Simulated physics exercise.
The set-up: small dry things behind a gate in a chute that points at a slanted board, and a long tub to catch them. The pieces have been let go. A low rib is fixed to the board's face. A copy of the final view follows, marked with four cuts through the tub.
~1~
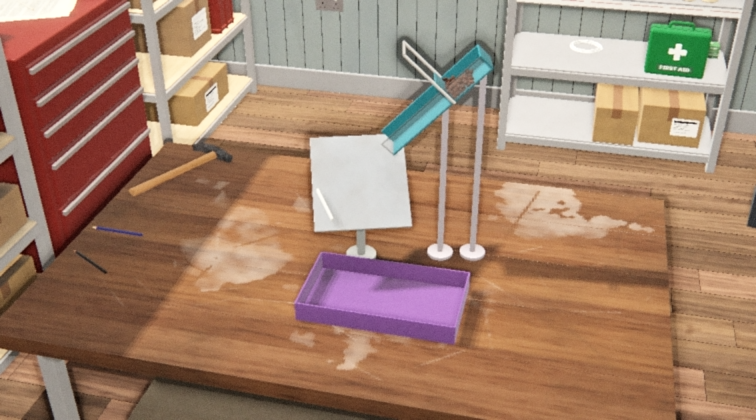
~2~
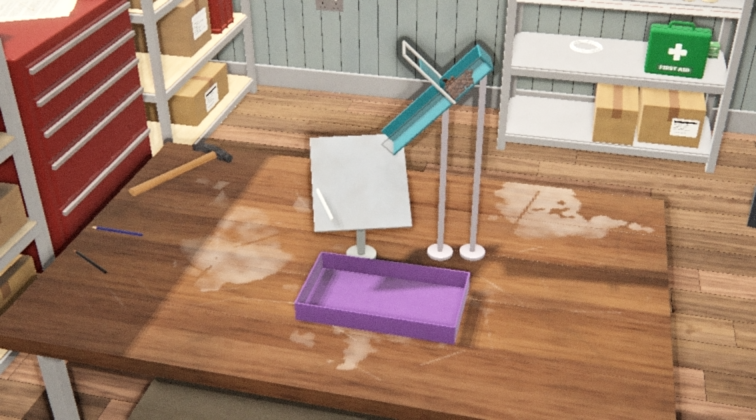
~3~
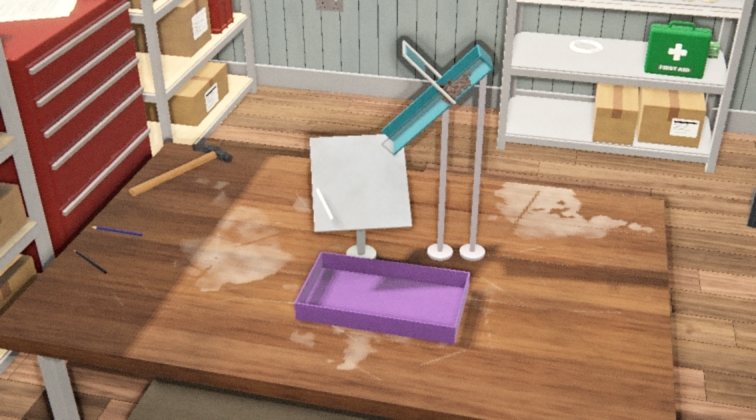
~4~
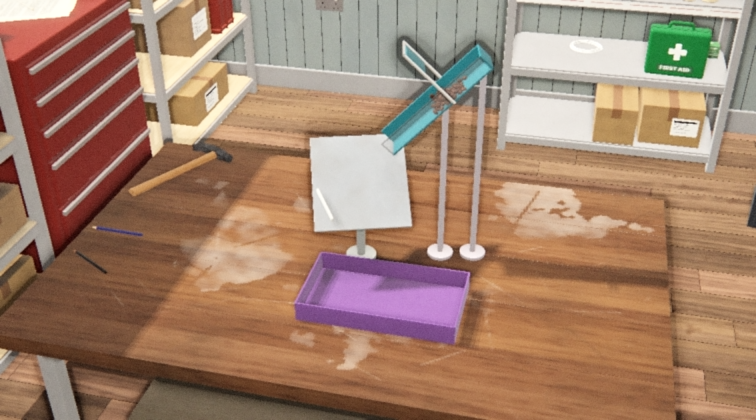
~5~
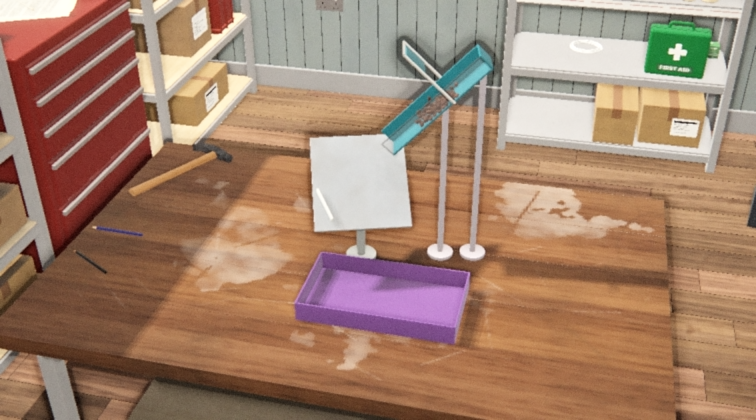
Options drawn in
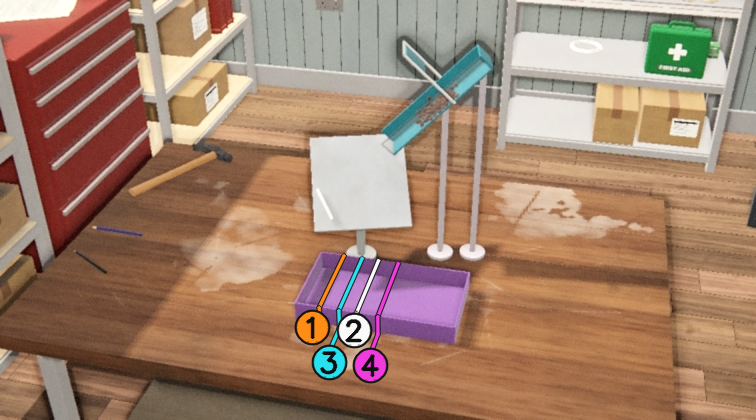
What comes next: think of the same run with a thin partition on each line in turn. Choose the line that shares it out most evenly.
Choose 3.
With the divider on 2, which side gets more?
More lands on the left.
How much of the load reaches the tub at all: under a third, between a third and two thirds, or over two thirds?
It is over two thirds.
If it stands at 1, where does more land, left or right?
More lands on the right.
On the marked copy, line 1 crosses the front rim at (319, 306); line 2 crosses the front rim at (356, 312); line 3 crosses the front rim at (339, 309); line 4 crosses the front rim at (378, 315).
For line 1, of what is caught, a small part on the left of the divider, nearly all on the right.
For line 2, of what is caught, most on the left of the divider, a small part on the right.
For line 3, of what is caught, about half on the left of the divider, about half on the right.
For line 4, of what is caught, nearly all on the left of the divider, a stray few on the right.
